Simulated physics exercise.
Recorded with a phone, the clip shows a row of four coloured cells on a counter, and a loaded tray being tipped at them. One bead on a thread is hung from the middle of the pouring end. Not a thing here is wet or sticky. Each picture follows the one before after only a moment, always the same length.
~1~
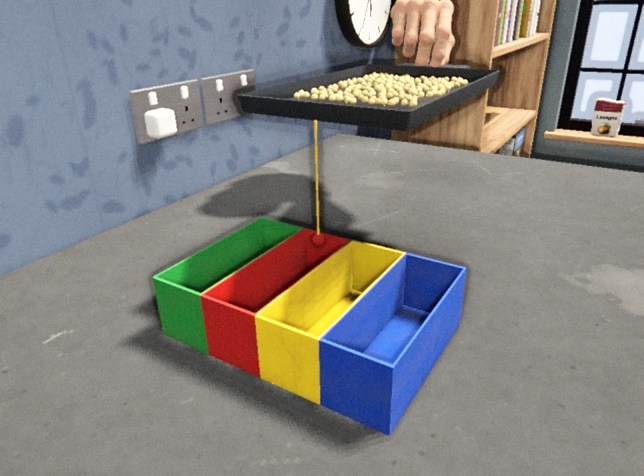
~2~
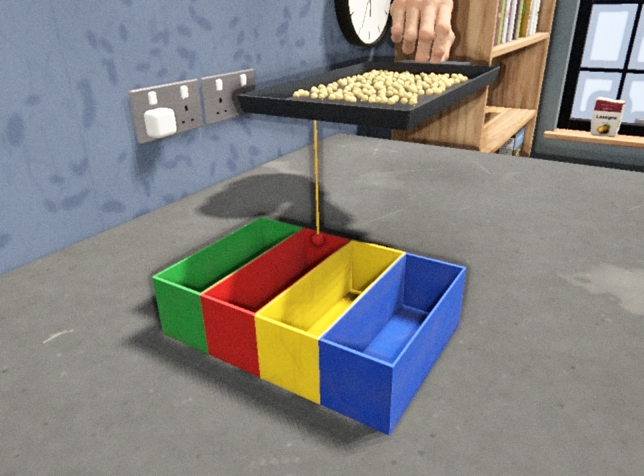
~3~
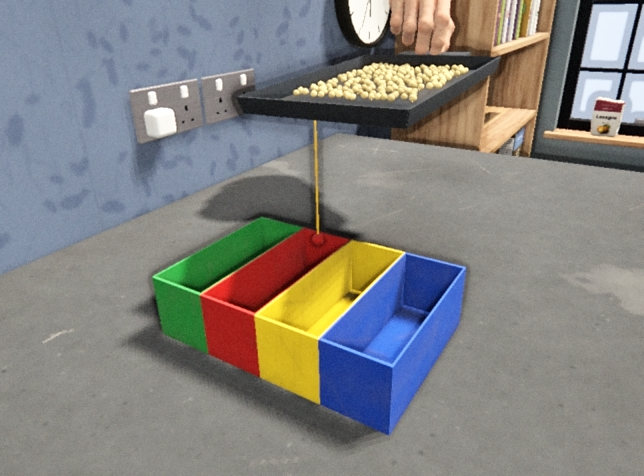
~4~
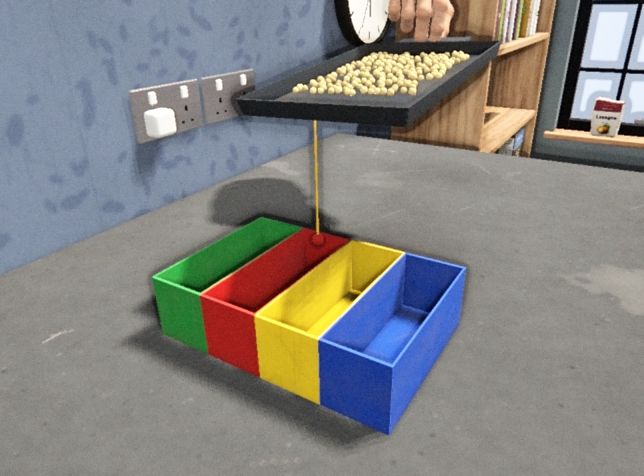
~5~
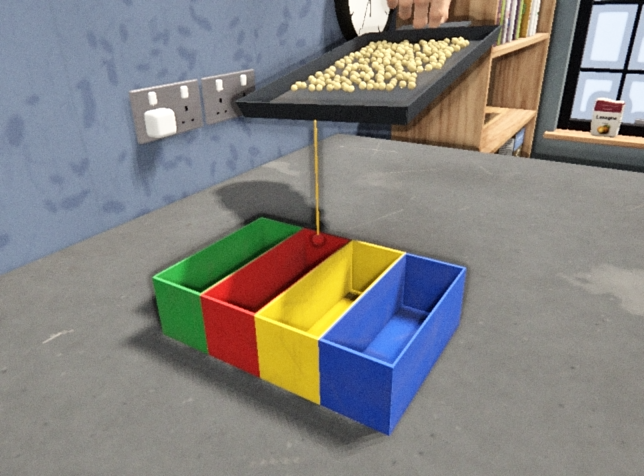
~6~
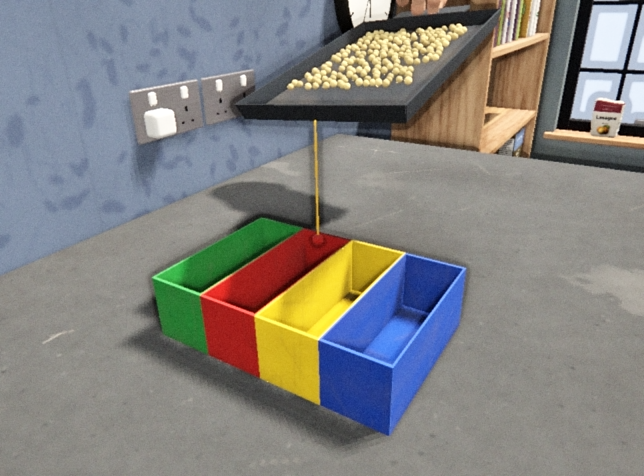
The clip shows a hand at the far end of a dark tray of soya beans above green, red, yellow and blue cells; the tray gradually tilts toward its lower left corner as the beaded thread hangs still.
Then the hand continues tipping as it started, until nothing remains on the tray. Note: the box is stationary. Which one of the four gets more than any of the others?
Most: Green.
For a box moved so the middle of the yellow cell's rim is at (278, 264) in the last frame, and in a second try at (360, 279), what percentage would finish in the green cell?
Roughly 0% on the first try and 80% on the second.
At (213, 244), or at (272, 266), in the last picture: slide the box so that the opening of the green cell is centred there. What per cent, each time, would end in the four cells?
Near 100 and 20 percent respectively.
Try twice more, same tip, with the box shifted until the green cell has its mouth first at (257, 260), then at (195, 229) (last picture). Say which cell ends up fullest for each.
The green one; the red one.
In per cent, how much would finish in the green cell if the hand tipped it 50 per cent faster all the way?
Roughly 80 percent.
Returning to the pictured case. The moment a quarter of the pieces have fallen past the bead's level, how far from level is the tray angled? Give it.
Close to 75 degrees, I reckon.
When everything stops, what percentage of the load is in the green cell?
Roughly 90 %.
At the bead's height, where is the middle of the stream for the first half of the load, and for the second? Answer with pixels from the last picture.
Around (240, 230) at first; around (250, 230) after that.
Shortly afterwards, tray tipped steeply; the bulk on the tray; a little in the green cell; only a few in the red cell; a little falling or outside the box.
Next, tray tipped right over; near a third on the tray; near a third in the green cell; a little in the red cell; only a few in the yellow cell; near a quarter falling or outside the box.
Some moments later, tray tipped past a quarter turn; the bulk in the green cell; a little in the red cell; only a few in the yellow cell; only a few falling or outside the box.
In the end, tray tipped past a quarter turn; the bulk in the green cell; a little in the red cell; only a few in the yellow cell; none at all in the blue cell; only a few outside the box.
